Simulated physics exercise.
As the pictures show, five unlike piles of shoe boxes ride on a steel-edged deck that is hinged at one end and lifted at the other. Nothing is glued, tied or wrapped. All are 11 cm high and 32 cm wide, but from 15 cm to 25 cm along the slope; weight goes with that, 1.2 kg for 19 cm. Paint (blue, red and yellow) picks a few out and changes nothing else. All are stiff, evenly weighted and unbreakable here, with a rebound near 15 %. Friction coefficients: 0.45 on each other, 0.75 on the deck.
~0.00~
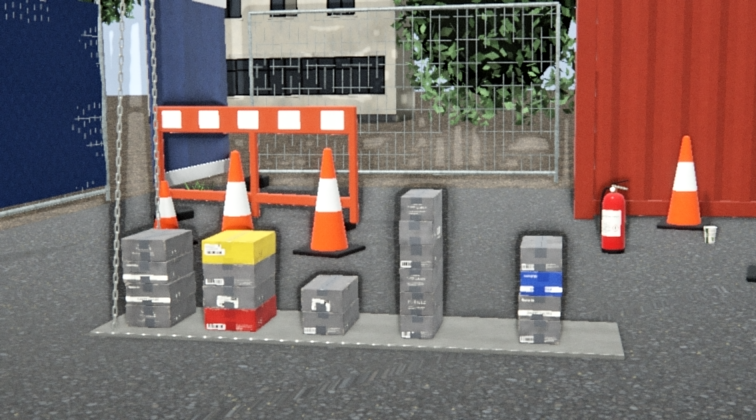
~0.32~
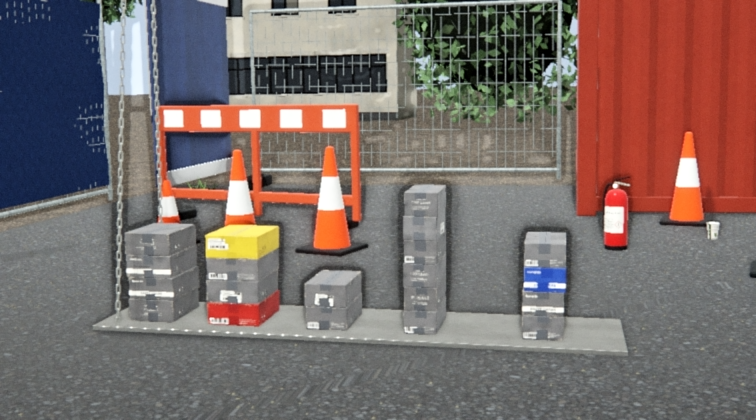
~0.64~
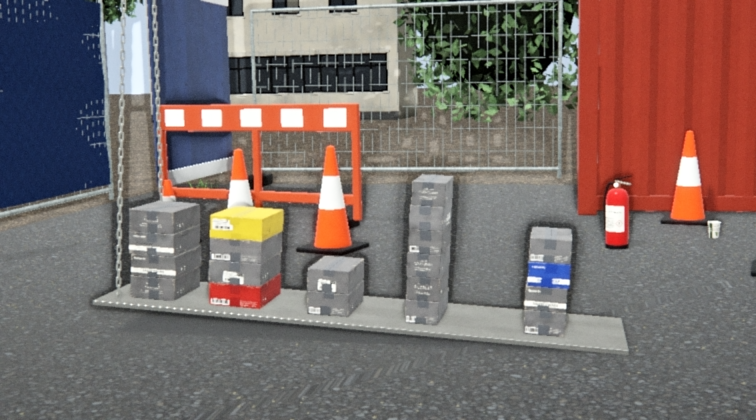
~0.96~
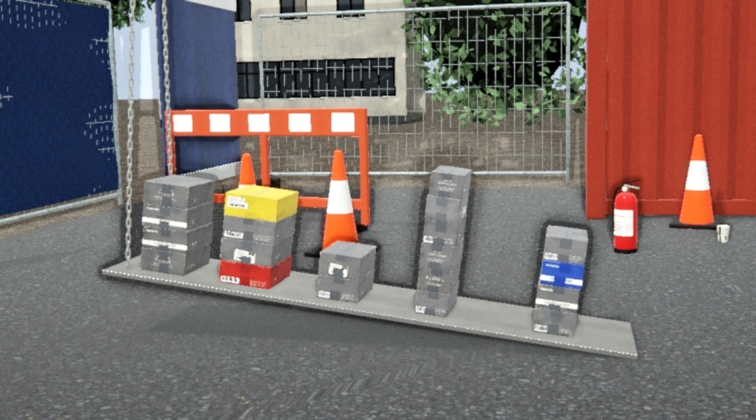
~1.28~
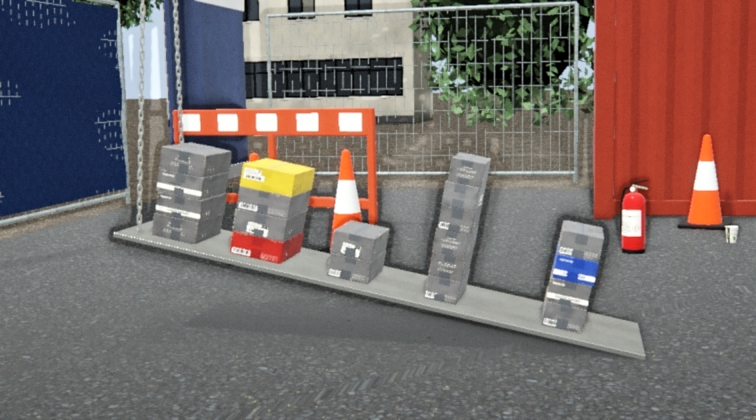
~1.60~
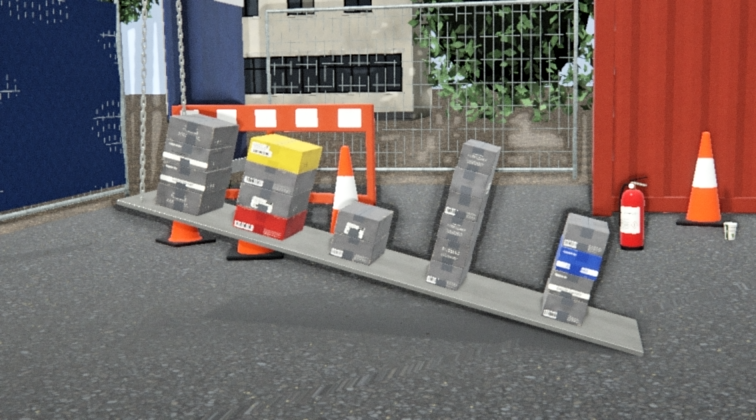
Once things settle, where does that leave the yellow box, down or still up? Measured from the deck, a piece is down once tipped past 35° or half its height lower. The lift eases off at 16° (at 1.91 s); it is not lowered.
The yellow box remains up.
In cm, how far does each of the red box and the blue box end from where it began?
About: Red 50, blue 70.
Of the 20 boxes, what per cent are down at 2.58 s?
By then 45 per cent.
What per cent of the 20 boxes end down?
Near 45 per cent.
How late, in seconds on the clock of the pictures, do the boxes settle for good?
At about 3.5 s.
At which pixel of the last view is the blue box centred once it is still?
Around (711, 330).
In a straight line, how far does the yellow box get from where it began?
Some 50 cm.
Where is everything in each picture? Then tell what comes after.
In the first picture (we follow the side turned to the camera; leans and shifts are taken against what carries them), middle of the deck's edge (341, 345) slope 0°; yellow box (228, 253); blue box (541, 284); red box (230, 320); no piece has moved.
Middle of the deck's edge (344, 340) slope 1°; yellow box (231, 247), in the second picture.
Middle of the deck's edge (345, 326) slope 3°; yellow box (236, 228), in the third picture.
Middle of the deck's edge (354, 312) slope 7°; yellow box (251, 207), in the fourth picture.
Middle of the deck's edge (364, 293) slope 12°; yellow box (267, 180), in the fifth picture.
Middle of the deck's edge (366, 274) slope 15°; yellow box (275, 156); blue box (579, 264); red box (260, 223); no piece has moved, in the sixth picture.
Around 2.14 s, slope 16°; none of the 20 boxes down, 6 disturbed; yellow box unmoved.
Around 2.58 s, slope 16°; 9 of the 20 boxes down; yellow box unmoved; blue box tipped 49°, 13 cm lower.
Finally (3.8 s), slope 16°; 9 of the 20 boxes down; yellow box unmoved; blue box upside down; red box unmoved. Seen by the last camera, middles, yellow box near (291, 146), blue box near (711, 330).
